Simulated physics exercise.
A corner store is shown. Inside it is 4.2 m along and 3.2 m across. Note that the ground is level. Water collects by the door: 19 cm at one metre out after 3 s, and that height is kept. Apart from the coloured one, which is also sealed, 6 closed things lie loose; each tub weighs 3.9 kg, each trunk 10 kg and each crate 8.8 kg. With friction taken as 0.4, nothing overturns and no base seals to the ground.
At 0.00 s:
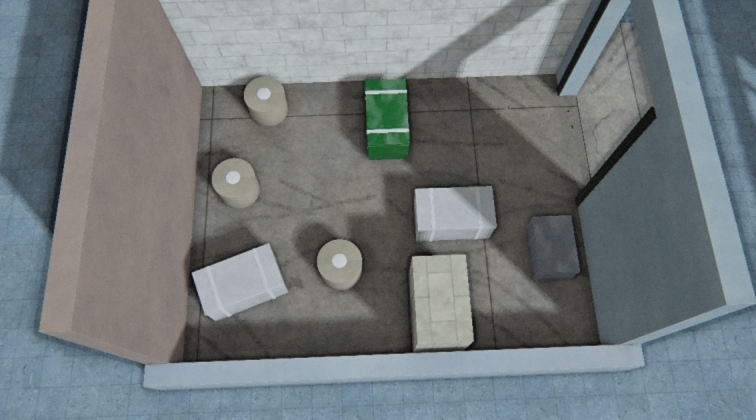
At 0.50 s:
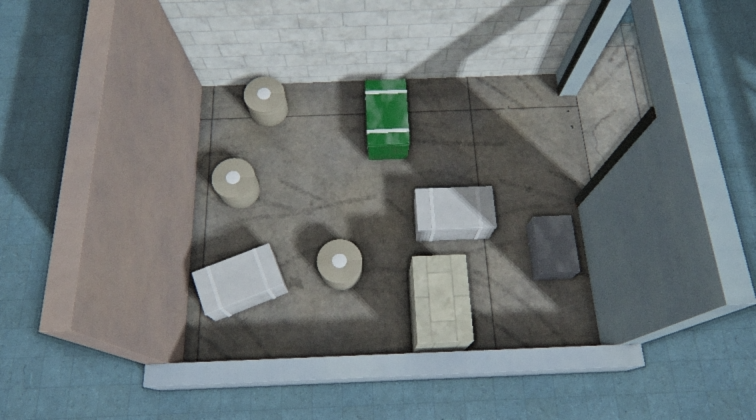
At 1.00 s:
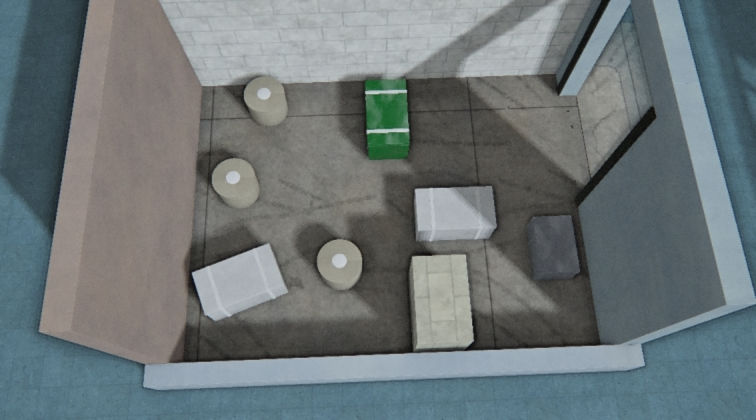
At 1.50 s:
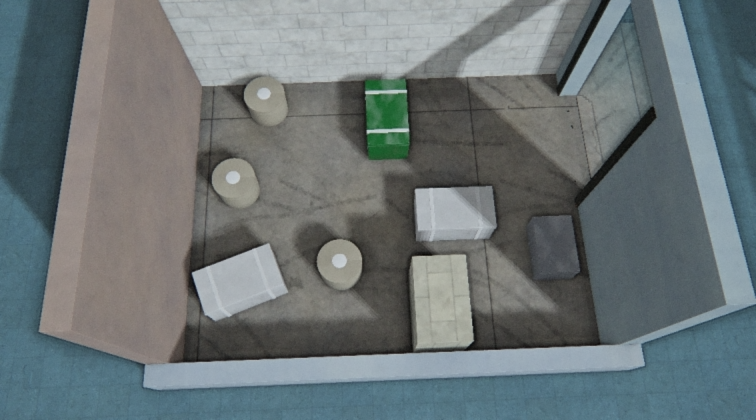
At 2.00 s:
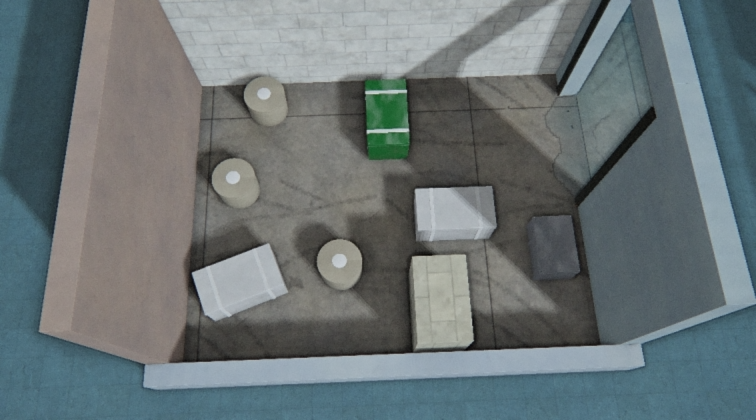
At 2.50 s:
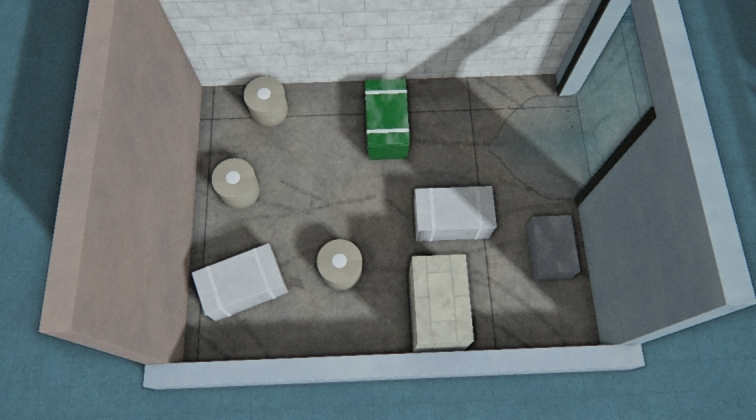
Shallow water creeping through the doorway at right onto the floor of a small room, the scattered boxes and drums staying still.
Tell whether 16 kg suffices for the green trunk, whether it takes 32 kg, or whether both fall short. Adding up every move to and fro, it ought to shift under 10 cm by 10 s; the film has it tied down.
Neither.
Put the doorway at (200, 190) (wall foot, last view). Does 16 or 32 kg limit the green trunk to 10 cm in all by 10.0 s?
I'd say neither one will work.
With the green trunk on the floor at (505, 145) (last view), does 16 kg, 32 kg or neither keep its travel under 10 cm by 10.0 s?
Well, no option works.
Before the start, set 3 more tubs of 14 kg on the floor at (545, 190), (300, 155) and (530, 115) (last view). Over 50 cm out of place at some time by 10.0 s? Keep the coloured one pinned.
In that order: Beyond it, within it, beyond it.
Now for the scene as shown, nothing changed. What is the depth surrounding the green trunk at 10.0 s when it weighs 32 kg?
13 cm, roughly.
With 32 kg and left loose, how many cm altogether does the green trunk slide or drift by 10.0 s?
Total distance: Near 150 cm.
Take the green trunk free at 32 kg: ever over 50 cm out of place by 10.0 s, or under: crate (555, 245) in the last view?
Verdict for this one: Under half a metre.
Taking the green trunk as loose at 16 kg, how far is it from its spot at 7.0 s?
Roughly 150 cm.
After 3.5 s the green trunk would be 0 cm from its start with 16 kg and 0 cm from its start with 32 kg; 2 cm of water round it then.
After 4.5 s the green trunk would be 53 cm from its start with 16 kg and 14 cm from its start with 32 kg; 6 cm of water round it then.
After 7.0 s the green trunk would be 163 cm from its start with 16 kg and 99 cm from its start with 32 kg; 6 cm of water round it then.
After 10.0 s the green trunk would be 165 cm from its start with 16 kg and 165 cm from its start with 32 kg; 13 cm of water round it then.
